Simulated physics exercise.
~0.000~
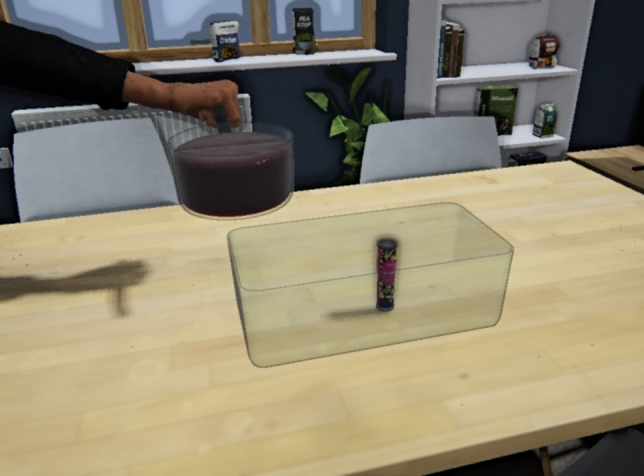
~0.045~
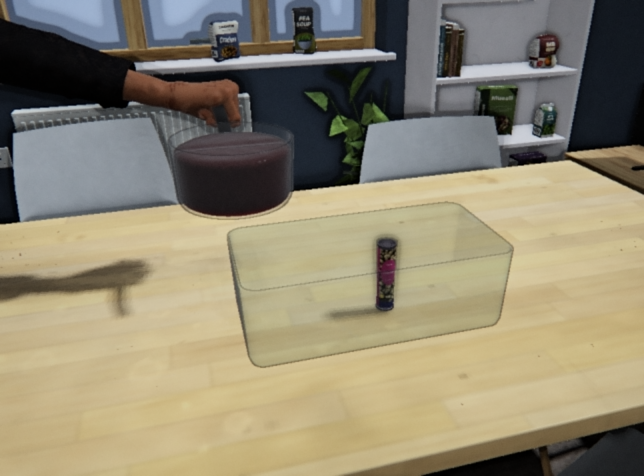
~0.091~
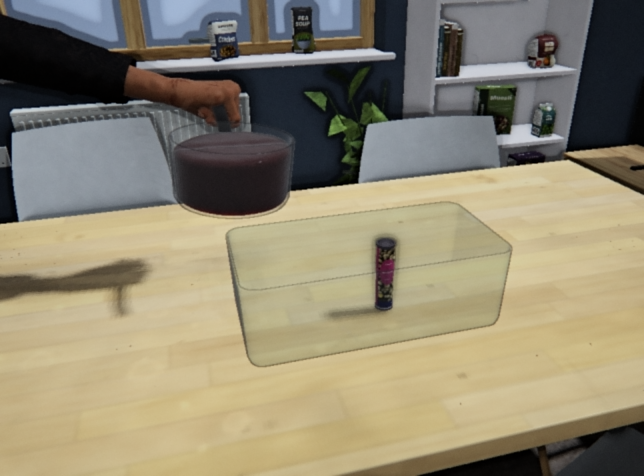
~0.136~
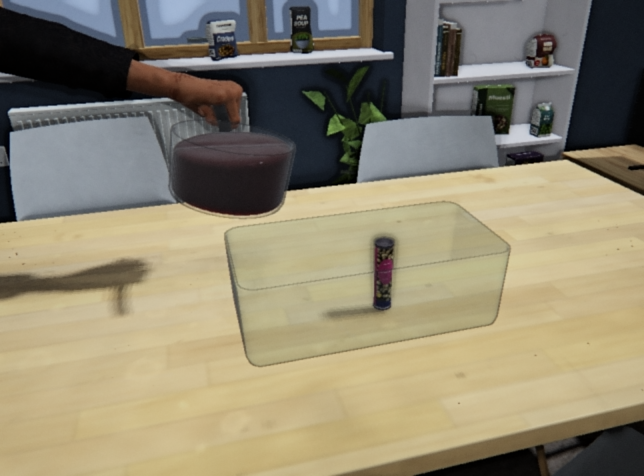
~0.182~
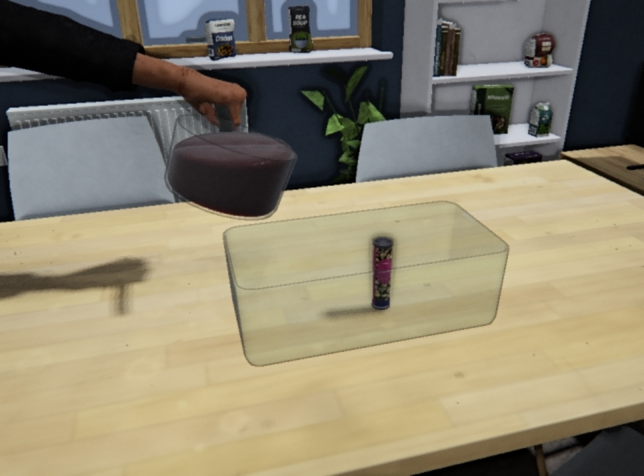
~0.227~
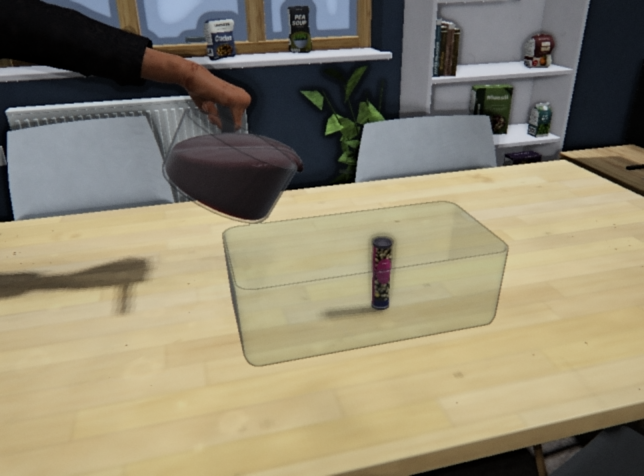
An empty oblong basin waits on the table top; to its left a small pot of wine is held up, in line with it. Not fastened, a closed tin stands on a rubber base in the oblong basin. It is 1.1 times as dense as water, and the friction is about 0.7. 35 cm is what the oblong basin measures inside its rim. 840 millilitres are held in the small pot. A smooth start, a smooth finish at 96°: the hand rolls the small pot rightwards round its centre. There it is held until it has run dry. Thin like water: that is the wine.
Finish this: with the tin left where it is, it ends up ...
It ends up standing.
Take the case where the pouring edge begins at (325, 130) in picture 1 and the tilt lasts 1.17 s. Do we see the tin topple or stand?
After that, the tin overturns.
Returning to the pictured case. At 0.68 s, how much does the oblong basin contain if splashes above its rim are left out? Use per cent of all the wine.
My estimate is about 84 percent.
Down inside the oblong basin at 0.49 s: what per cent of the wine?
Estimate - around 30 in a hundred parts.
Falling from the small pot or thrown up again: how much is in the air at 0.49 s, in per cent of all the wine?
My guess is roughly 36 %.
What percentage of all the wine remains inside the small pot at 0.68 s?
Roughly 10 per cent.
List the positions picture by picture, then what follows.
In the first frame, it leans 0°; its right rim is at (291, 134); the wine meets the walls at (172, 151) and (288, 141); the oblong basin's rim runs from (233, 260) to (484, 225); the tin's top is at (387, 246).
In the second frame, it leans 1°; its right rim is at (291, 135); the wine meets the walls at (172, 151) and (289, 141).
In the third frame, it leans 6°; its right rim is at (292, 139); the wine meets the walls at (172, 149) and (289, 142).
In the fourth frame, it leans 12°; its right rim is at (293, 145); the wine meets the walls at (173, 149) and (290, 143).
In the fifth frame, it leans 21°; its right rim is at (294, 154); the wine meets the walls at (171, 152) and (293, 146); 1 per cent is over the edge.
In the sixth frame, it leans 31°; its right rim is at (294, 165); the wine meets the walls at (169, 152) and (291, 156); 4 per cent is over the edge.
After 0.49 s the tilt is 89° and 35 per cent is still to pour; the tin stands where it began.
After 0.68 s the tilt is 96° and 10 per cent is still to pour; the tin stands where it began.
After 0.87 s the tilt is 96° and 3 per cent is still to pour; the tin stands where it began.
After 1.09 s the tilt is 96° and 1 per cent is still to pour; the tin stands where it began.
In the end the tin stands where it began.
